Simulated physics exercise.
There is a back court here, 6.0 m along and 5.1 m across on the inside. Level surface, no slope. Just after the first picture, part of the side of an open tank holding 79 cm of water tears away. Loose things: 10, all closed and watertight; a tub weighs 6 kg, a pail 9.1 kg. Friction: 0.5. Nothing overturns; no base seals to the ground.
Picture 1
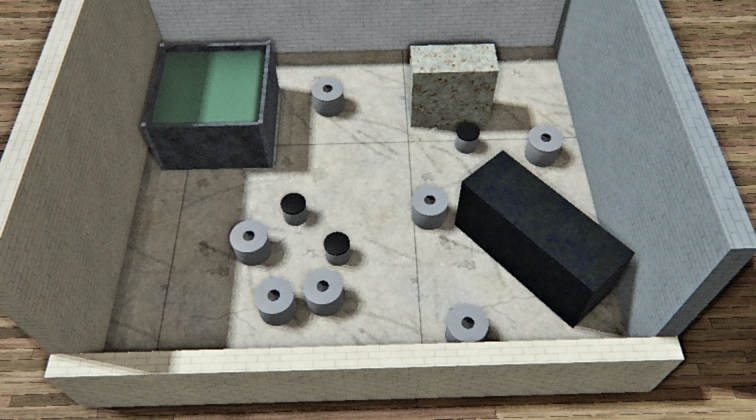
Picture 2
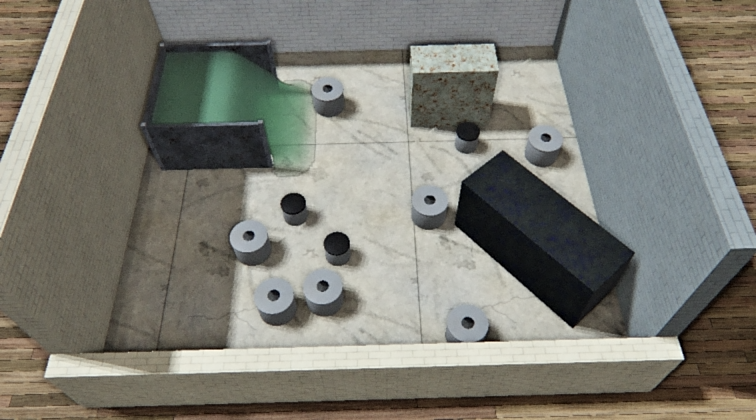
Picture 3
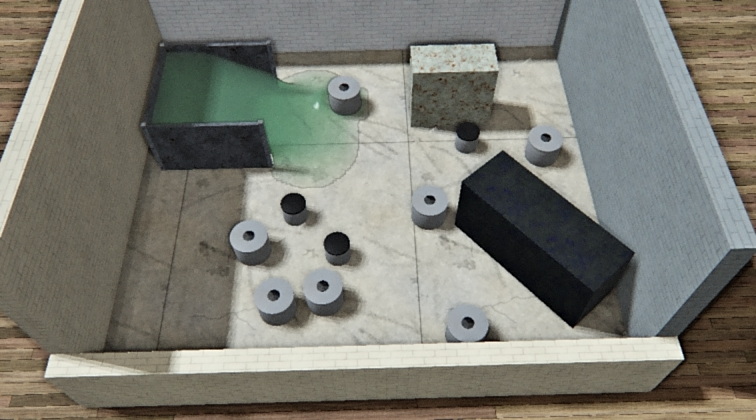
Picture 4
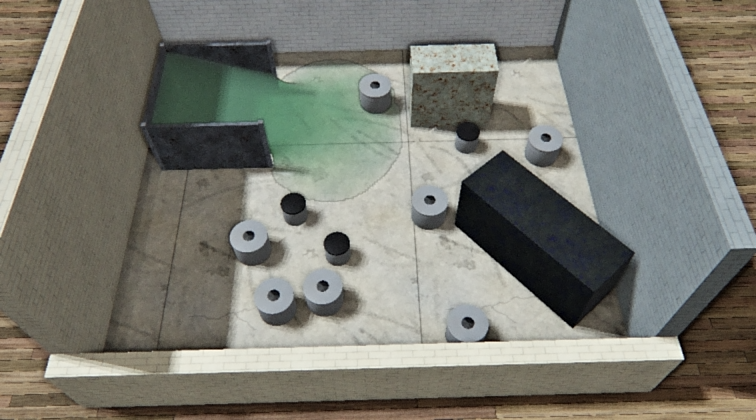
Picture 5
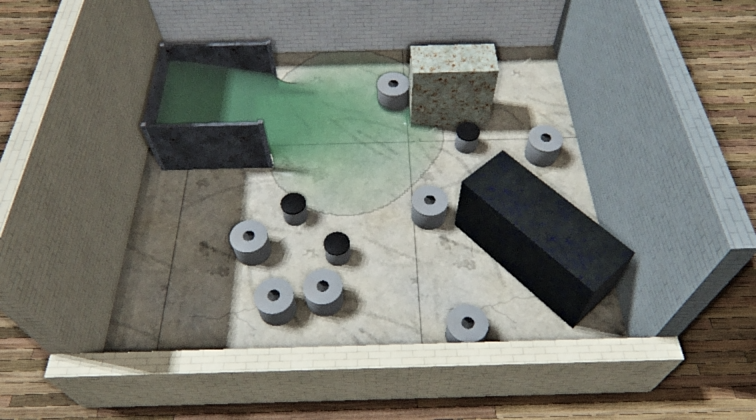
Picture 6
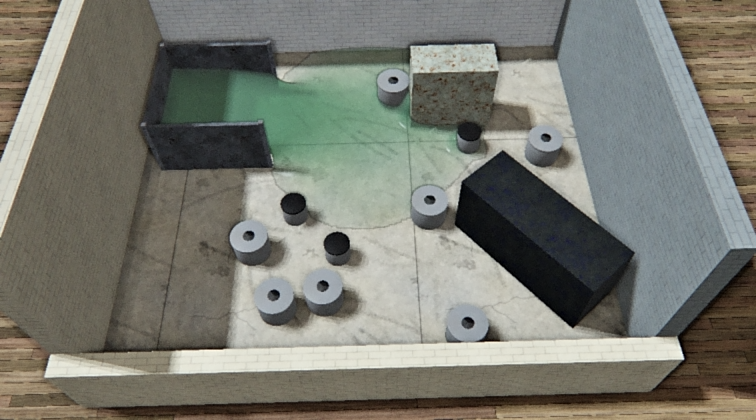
In a walled back court, green water poured from the torn side of an open tank and spread across the floor, pushing one grey tub rightward to the speckled block while most other things stayed put.
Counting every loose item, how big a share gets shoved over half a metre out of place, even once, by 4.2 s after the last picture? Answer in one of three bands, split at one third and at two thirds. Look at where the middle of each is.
One to two thirds.
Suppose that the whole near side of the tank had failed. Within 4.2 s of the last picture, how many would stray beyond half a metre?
In that case 7 of them.
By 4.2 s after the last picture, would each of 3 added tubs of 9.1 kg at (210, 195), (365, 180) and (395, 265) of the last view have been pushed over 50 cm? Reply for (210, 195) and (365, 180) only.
Taking them in order: Below the mark and above the mark.
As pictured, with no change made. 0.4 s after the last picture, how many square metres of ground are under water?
I'd estimate close to 12 m2.
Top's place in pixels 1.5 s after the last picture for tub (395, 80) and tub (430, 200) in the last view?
Estimated pixels: (526, 64) and (478, 285).
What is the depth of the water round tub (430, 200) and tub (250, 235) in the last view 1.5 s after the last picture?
Roughly 5 and 0 cm.
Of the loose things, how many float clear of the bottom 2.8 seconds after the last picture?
4.
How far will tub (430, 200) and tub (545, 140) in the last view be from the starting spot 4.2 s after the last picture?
Respectively, 150 centimetres and 200 centimetres.
Then, 0.4 s after the last picture 2 of 10 are over 50 cm from their spots; 1 afloat.
Then, 1.5 s after the last picture 3 of 10 are over 50 cm from their spots; 4 afloat.
Then, 2.8 s after the last picture 3 of 10 are over 50 cm from their spots; 4 afloat.
Then, 4.2 s after the last picture 4 of 10 are over 50 cm from their spots, and 5 have been at some point; 5 afloat.
